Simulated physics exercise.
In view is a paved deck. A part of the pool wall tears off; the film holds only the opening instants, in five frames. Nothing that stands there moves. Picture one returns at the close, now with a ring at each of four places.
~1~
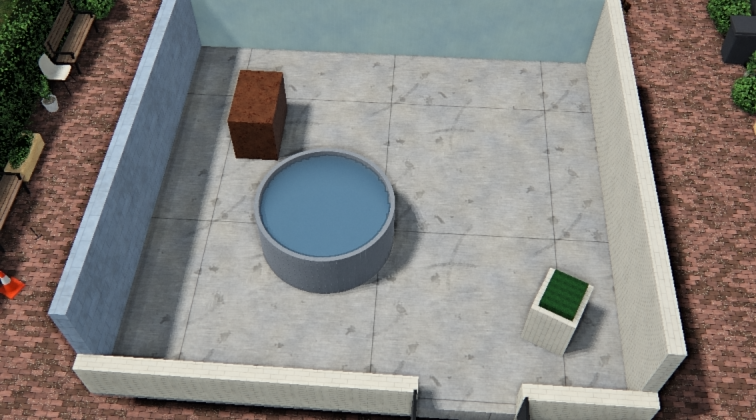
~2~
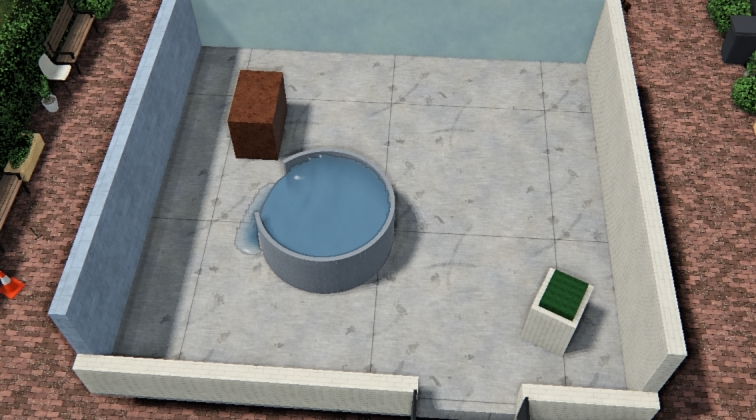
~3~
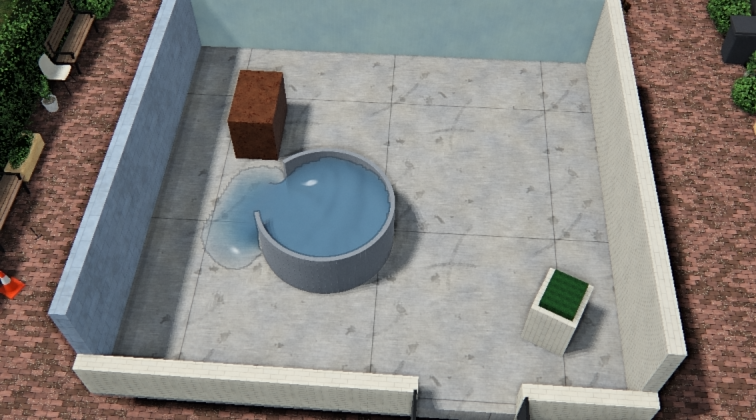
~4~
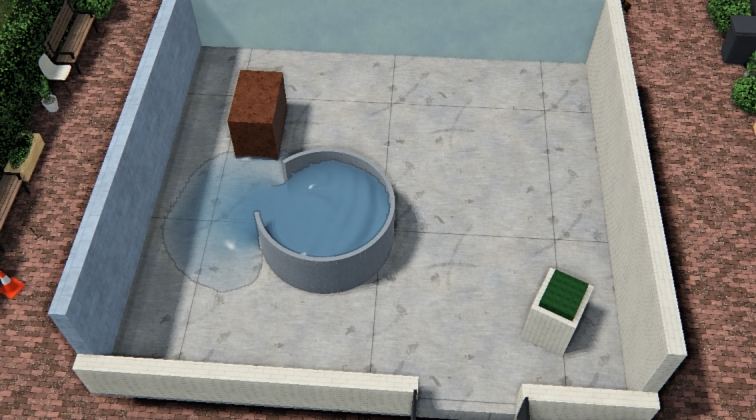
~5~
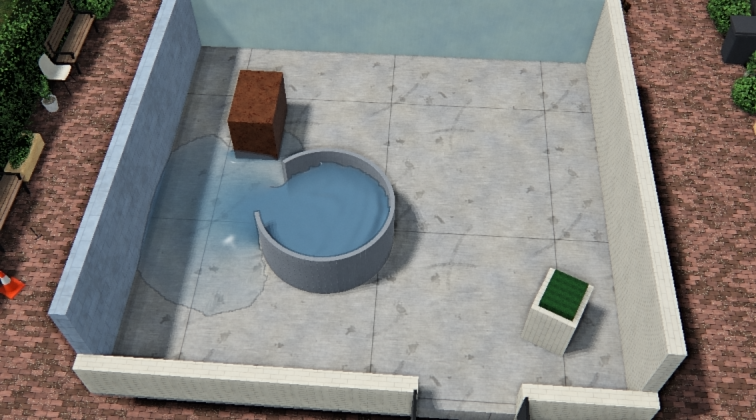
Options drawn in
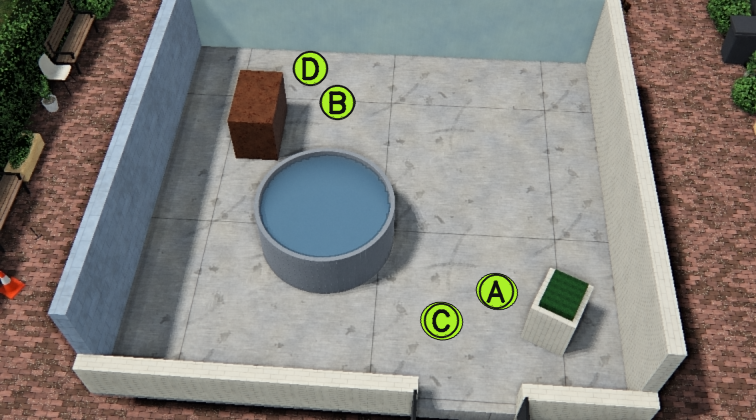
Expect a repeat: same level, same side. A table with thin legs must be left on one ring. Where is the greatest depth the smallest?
The best spot is B.
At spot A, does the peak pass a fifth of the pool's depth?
No, it does not.
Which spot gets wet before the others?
D it is.
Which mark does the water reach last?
That is spot A.
On the marked copy, A at (496, 291); B at (337, 102); C at (441, 320); D at (310, 68).
Choosing A, the water peaks at about 13 % of the depth that stood in the pool.
Choosing B, the water peaks at about 6 % of the depth that stood in the pool.
Choosing C, the water peaks at about 14 % of the depth that stood in the pool.
Choosing D, the water peaks at about 16 % of the depth that stood in the pool.
